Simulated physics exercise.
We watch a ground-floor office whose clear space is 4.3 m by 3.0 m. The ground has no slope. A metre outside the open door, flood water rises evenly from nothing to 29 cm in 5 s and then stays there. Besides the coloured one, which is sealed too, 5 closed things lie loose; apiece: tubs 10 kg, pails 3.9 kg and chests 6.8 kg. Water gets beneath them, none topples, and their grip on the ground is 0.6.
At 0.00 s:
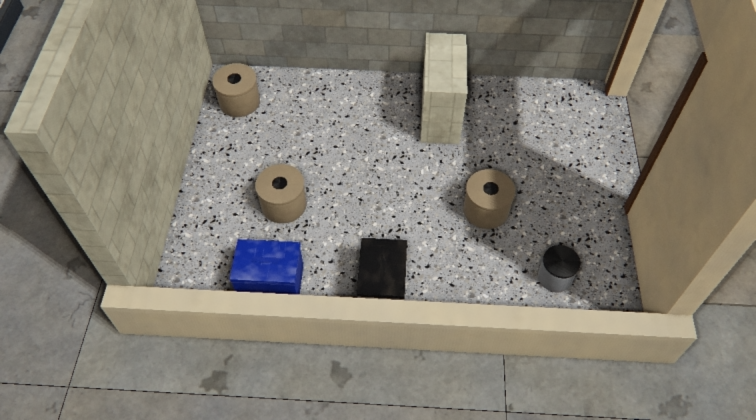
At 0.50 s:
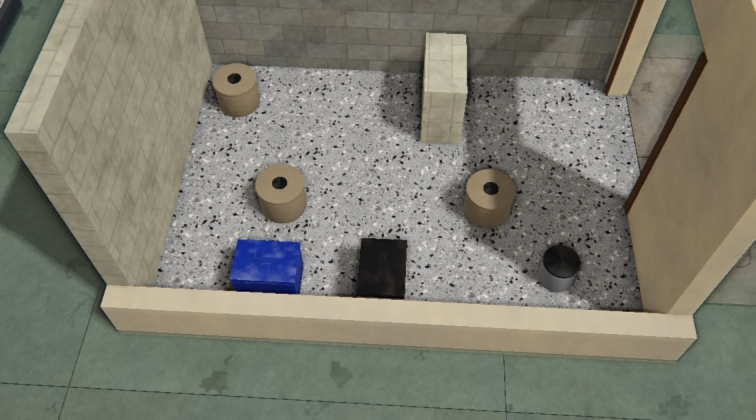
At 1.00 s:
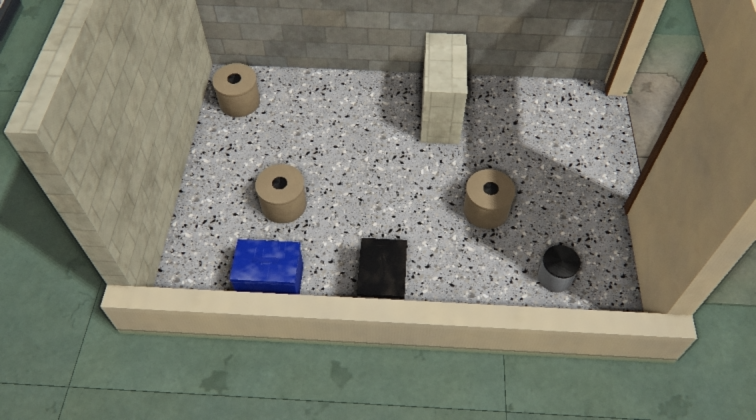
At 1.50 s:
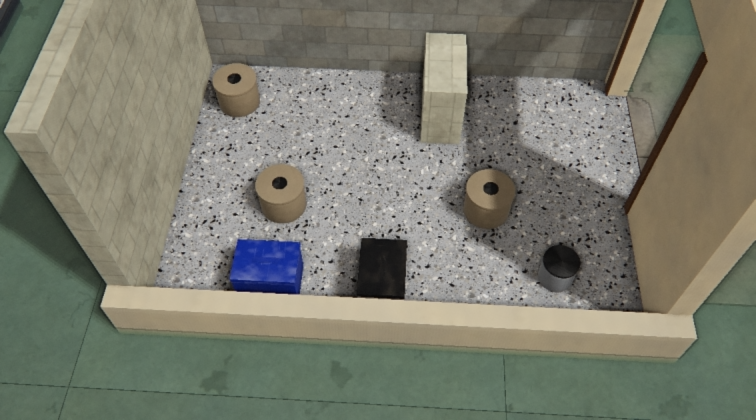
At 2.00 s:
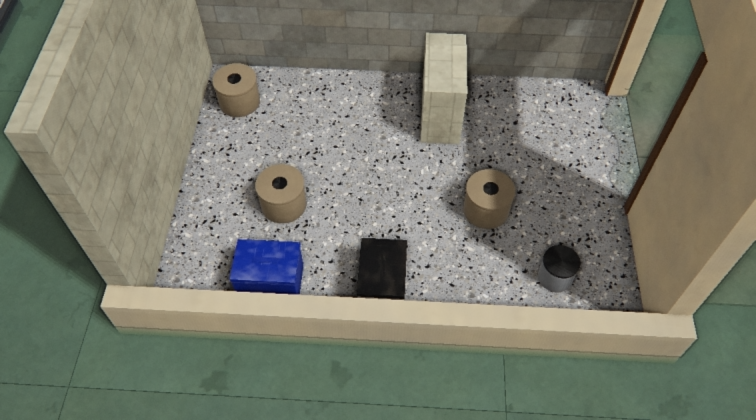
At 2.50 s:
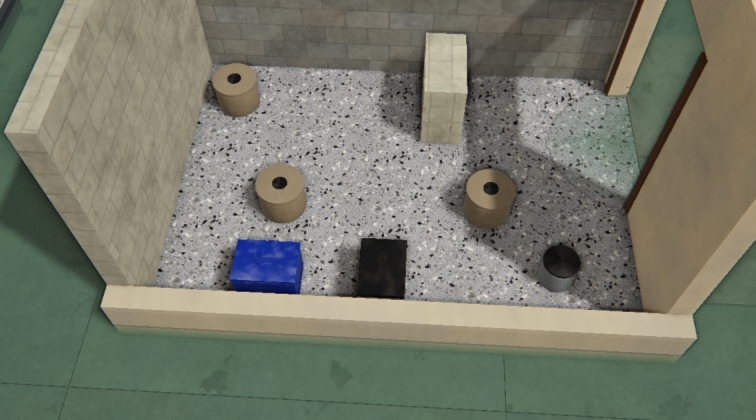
In this clip, greenish water spreads over the paved ground around a walled room holding a blue chest, a black box and several round containers, then begins entering through the opening on the right, while the objects stay still.
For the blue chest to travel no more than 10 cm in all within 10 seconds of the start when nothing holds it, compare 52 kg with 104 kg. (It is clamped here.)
I expect that the lower weight is enough.
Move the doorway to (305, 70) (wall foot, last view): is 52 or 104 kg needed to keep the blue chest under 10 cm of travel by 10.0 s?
In that case only the larger load is enough.
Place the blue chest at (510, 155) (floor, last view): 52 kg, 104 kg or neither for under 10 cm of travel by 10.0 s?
It takes the larger.
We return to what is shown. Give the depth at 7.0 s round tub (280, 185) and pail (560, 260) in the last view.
About 7 and 3 cm.
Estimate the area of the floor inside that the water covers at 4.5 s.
Roughly 6.0 m2.
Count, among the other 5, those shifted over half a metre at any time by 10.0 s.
I count 4.
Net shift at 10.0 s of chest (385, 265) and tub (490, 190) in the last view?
In that order: 200 cm, 150 cm.
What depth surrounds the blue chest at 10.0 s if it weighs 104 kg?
About 21 cm.
After 3.5 s the blue chest would be 0 cm from its start with 52 kg and 0 cm from its start with 104 kg; 0 cm of water round it then.
After 4.5 s the blue chest would be 0 cm from its start with 52 kg and 0 cm from its start with 104 kg; 0 cm of water round it then.
After 7.0 s the blue chest would be 0 cm from its start with 52 kg and 0 cm from its start with 104 kg; 11 cm of water round it then.
After 10.0 s the blue chest would be 0 cm from its start with 52 kg and 0 cm from its start with 104 kg; 21 cm of water round it then.
